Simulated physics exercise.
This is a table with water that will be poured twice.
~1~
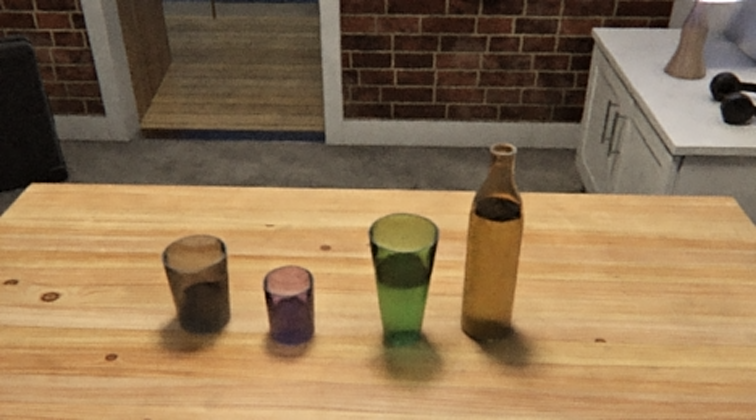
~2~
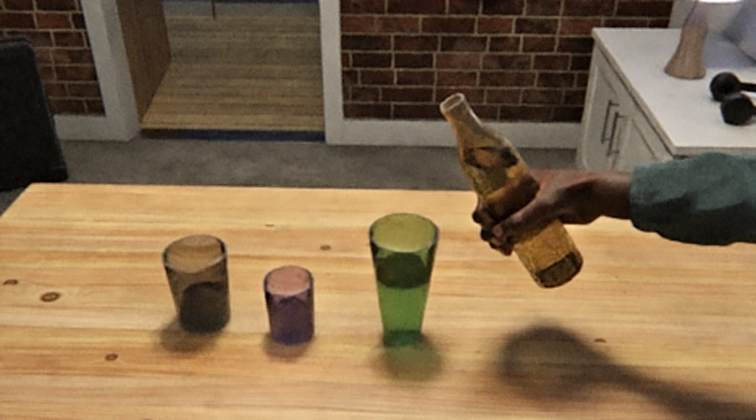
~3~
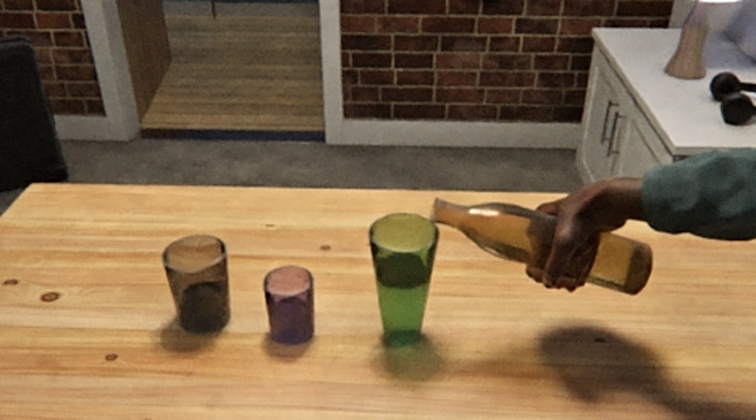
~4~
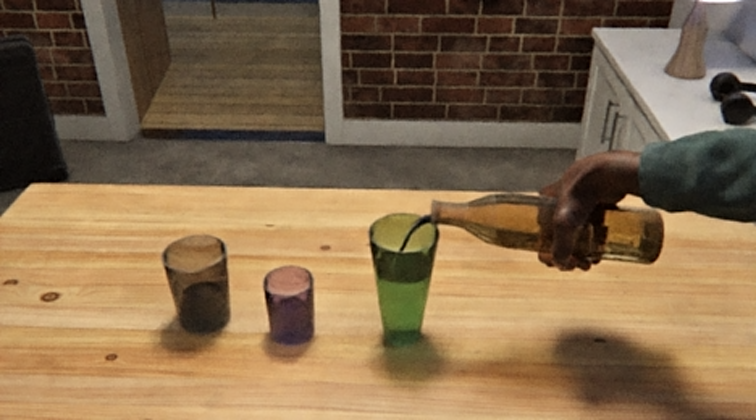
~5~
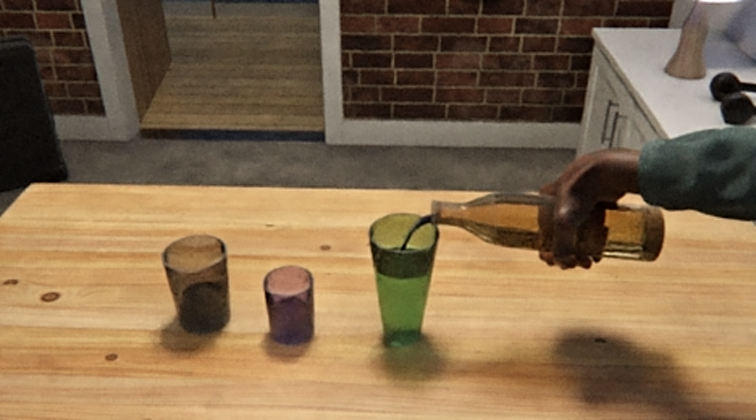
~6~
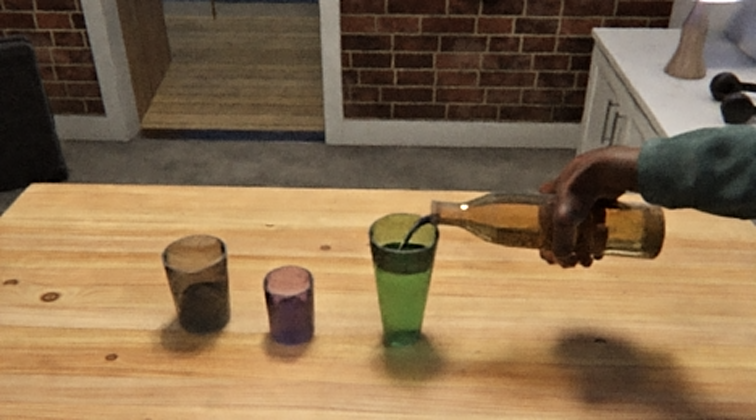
A hand in a dark green sleeve reaches in from the right over a light wooden table, seen from slightly above by a still camera, with brick walls and a doorway behind. An amber bottle stands right of a flared green glass, a small purple glass and a brown tumbler. The hand lifts the bottle, tilts it leftward and pours a thin dark stream into the green glass, whose level rises slightly.
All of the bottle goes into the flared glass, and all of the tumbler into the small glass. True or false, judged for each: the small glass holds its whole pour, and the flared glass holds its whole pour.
Small glass: True; flared glass: False.
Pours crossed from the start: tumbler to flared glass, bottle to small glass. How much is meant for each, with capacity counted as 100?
In order: 60 in a hundred and 300 in a hundred.
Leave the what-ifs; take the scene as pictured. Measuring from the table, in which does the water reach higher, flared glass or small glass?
That would be in the flared glass on the right.
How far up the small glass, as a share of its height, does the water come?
Around 60 in a hundred.
Soon after, the flared glass is full to the brim and has run over.
In the end, the small glass is about two thirds full; the flared glass is full to the brim and has run over.
